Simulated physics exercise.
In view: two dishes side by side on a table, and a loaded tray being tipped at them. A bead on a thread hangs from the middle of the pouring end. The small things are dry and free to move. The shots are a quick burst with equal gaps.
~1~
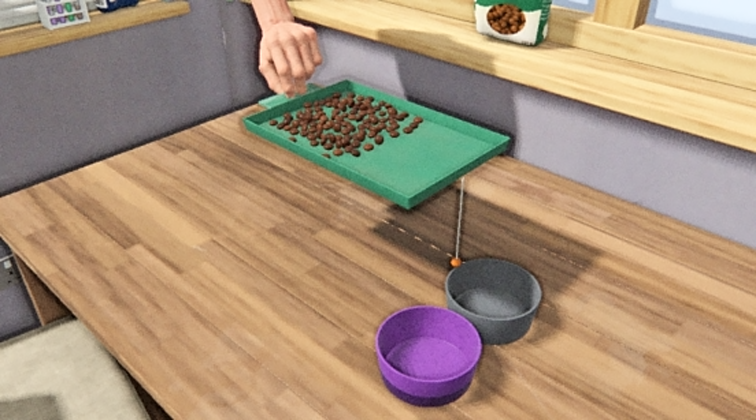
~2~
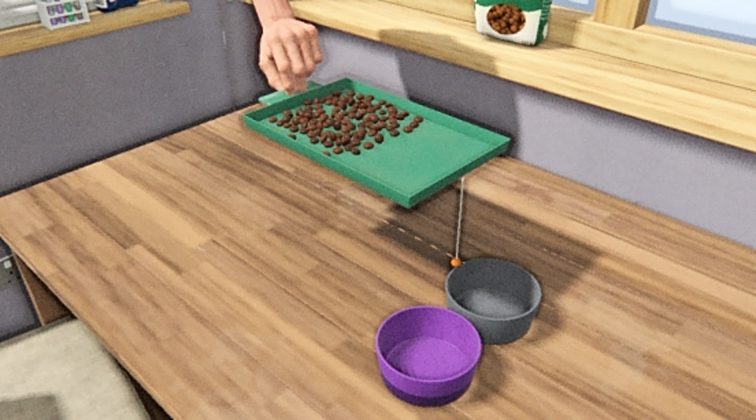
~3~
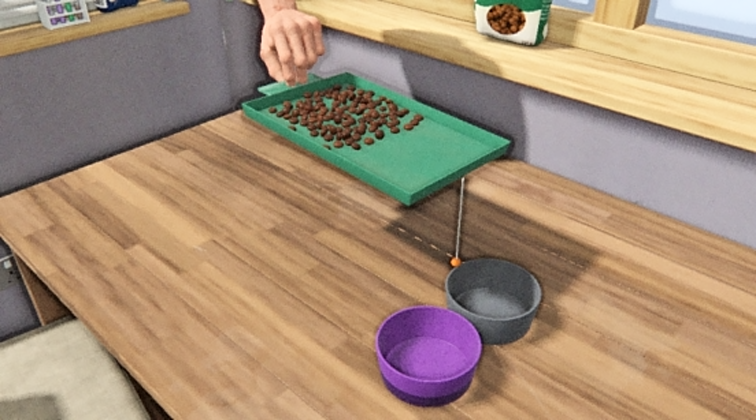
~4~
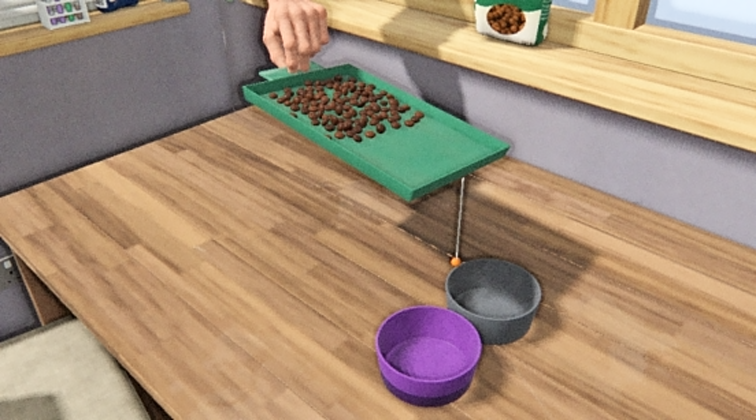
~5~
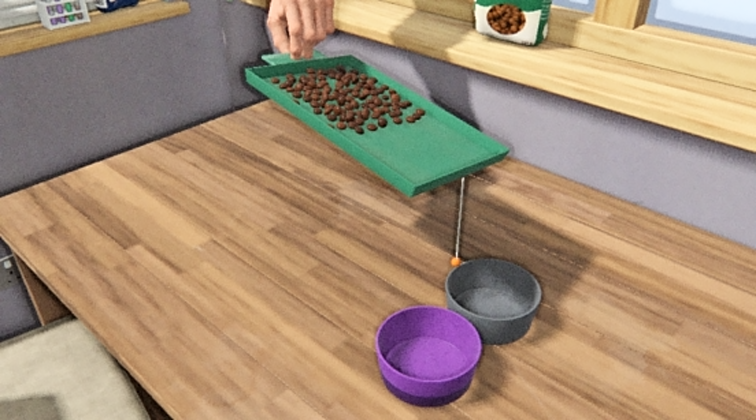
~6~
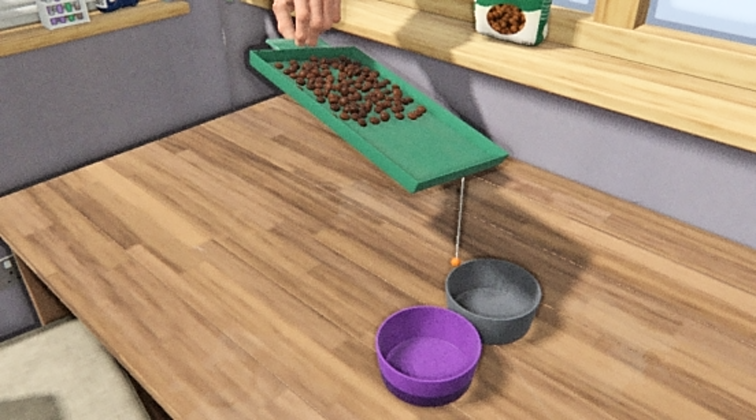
A hand raising the back of a green tray of small brown pieces, gradually steepening its slant above purple and gray bowls.
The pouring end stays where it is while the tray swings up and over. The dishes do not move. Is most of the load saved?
Together they catch less than half.
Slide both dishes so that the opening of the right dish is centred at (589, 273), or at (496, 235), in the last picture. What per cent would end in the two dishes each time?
About 0 and 80 per cent.
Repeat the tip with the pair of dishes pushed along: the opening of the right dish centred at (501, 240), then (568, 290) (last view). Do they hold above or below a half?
At the first place the larger part, at the second the smaller part.
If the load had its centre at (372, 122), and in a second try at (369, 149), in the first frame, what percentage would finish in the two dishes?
In turn 0 and 10 in a hundred.
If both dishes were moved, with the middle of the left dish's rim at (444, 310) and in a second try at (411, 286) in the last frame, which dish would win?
In turn: The right-hand dish; the right dish.
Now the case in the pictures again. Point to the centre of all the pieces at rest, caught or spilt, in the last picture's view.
Near (514, 271).
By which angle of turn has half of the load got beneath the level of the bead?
At about 85°.
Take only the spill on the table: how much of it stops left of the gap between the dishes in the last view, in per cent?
Close to 10 per cent.
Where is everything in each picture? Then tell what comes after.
In the first frame, corners of the pouring end (409, 196) and (506, 138), level; middle of the load (346, 124), flat chocolate drops; left dish (469, 381); right dish (531, 321); bead on its thread (456, 262).
In the second frame, corners of the pouring end (409, 195) and (507, 139), level; middle of the load (346, 122).
In the third frame, corners of the pouring end (410, 192) and (507, 141), tipped barely, lowest at the right corner; middle of the load (338, 116).
In the fourth frame, corners of the pouring end (412, 188) and (507, 145), tipped a little, lowest at the right corner; middle of the load (340, 107).
In the fifth frame, corners of the pouring end (415, 184) and (507, 149), tipped a little, lowest at the right corner; middle of the load (342, 98).
In the sixth frame, corners of the pouring end (418, 181) and (506, 153), tipped clearly, lowest at the right corner; middle of the load (345, 88); left dish (469, 381); right dish (531, 321).
Just after the last frame, tray tipped steeply; almost all on the tray; about a tenth in the air.
A moment on, tray tipped right over; about a tenth on the tray; just a few in the right dish; the larger part outside both; about a tenth in the air.
Further on, tray tipped past a quarter turn; just a few in the right dish; almost all outside both.
When it is over, tray tipped past a quarter turn; not one in the left dish; just a few in the right dish; almost all outside both.
